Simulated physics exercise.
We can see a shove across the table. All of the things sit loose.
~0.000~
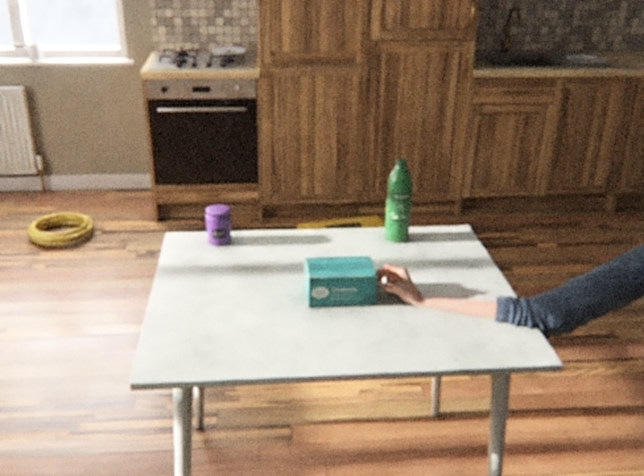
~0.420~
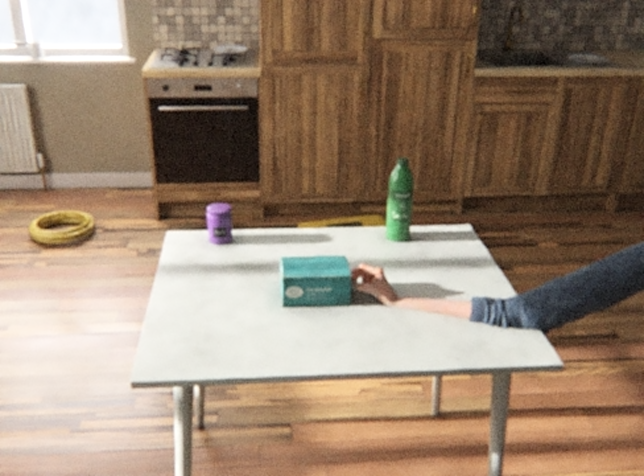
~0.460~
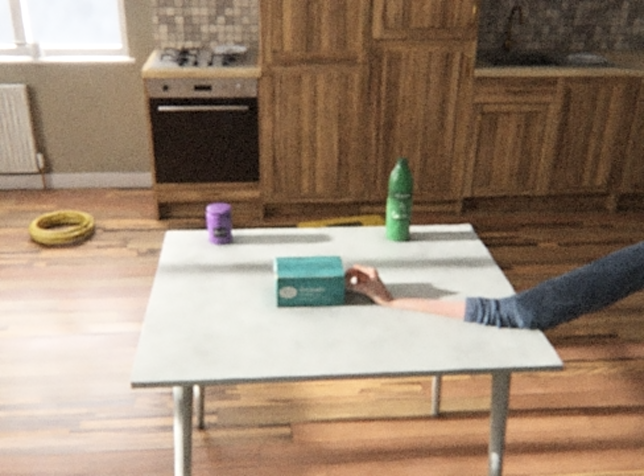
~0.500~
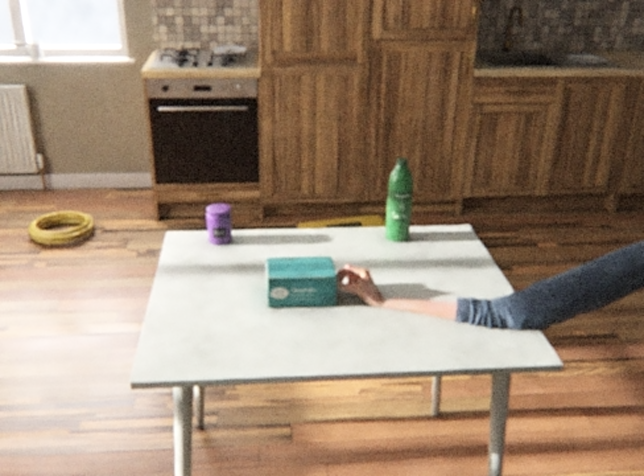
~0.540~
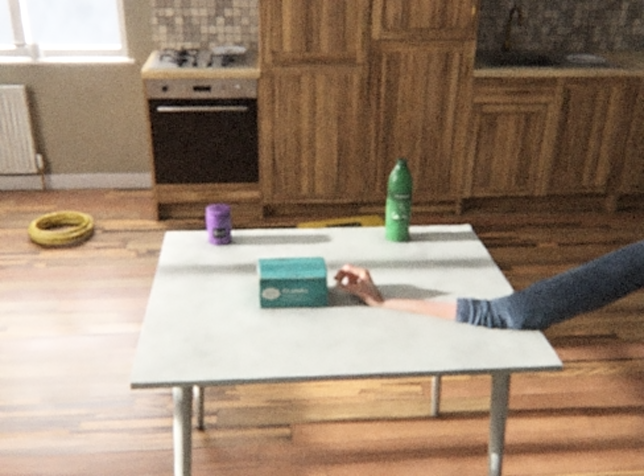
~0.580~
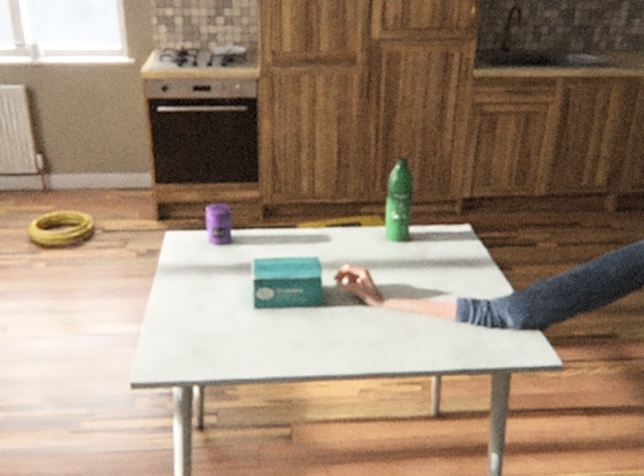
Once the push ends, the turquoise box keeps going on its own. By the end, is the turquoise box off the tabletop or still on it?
Held by the table.
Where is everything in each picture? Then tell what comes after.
In the first frame, under the hand; turquoise box (340, 281).
In the second frame, under the hand; turquoise box (315, 281).
In the third frame, under the hand; turquoise box (309, 281).
In the fourth frame, turquoise box (301, 282).
In the fifth frame, turquoise box (292, 282) slid a little.
In the sixth frame, turquoise box (287, 282) slid a little.
After 0.68 s, turquoise box slid a little near (283, 282).
After 0.98 s, turquoise box resting near (283, 282).
At rest (1.3 s), moved from the start, turquoise box. Seen from the same camera at the end, turquoise box near (283, 282).
